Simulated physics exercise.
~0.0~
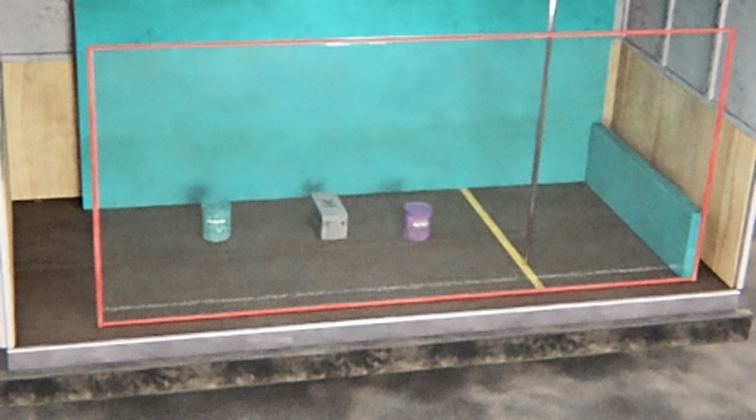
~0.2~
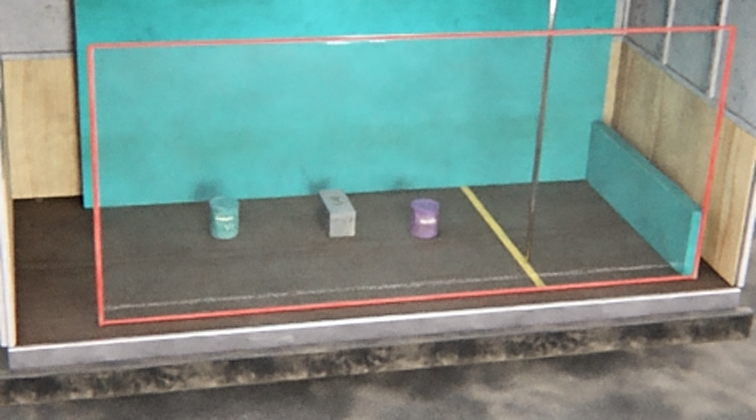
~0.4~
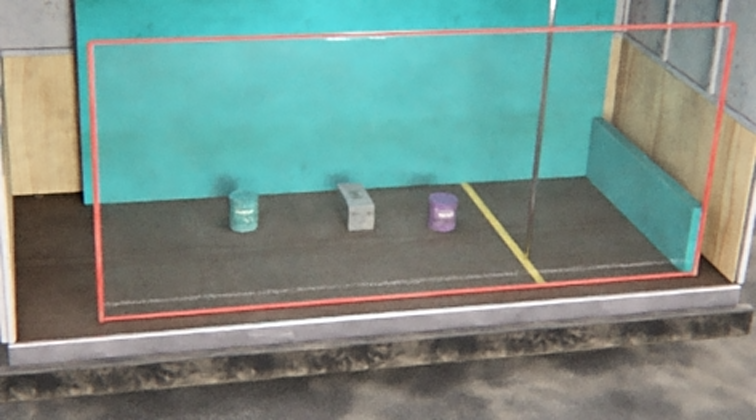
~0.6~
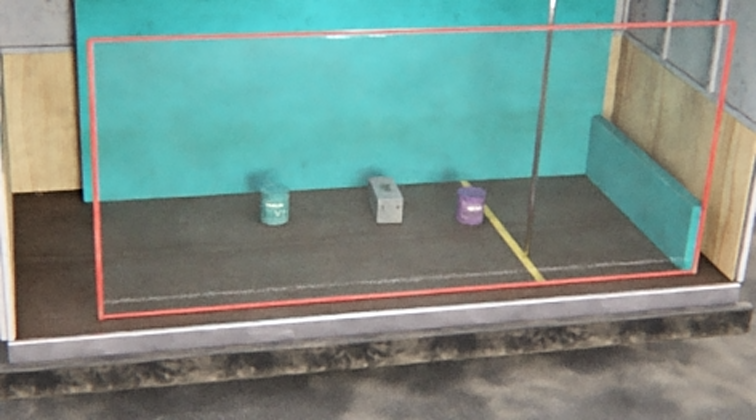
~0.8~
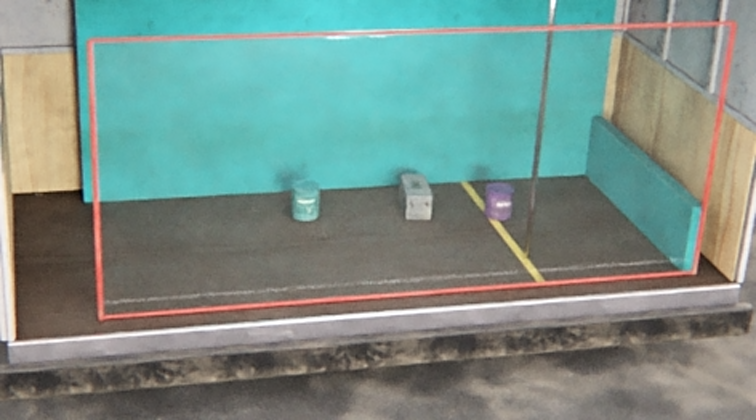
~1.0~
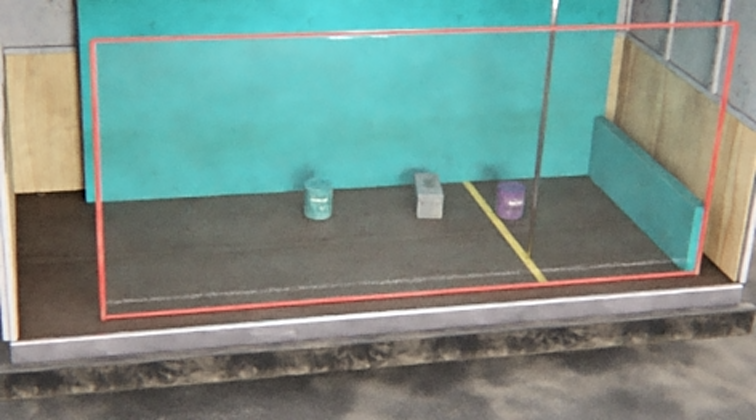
To begin with, a teal bucket, a grey toolbox and a purple bucket stand in a row on the dark floor of an open bay, all to the left of a yellow line. The three start sliding slowly to the right together, staying upright and keeping their spacing. They pick up pace, and the purple bucket reaches the yellow line and moves across it. The row then slides a little farther right, passing behind the thin pole's side of the scene no further than the purple bucket. Finally, the purple bucket sits beyond the line, while the toolbox and teal bucket remain short of it.
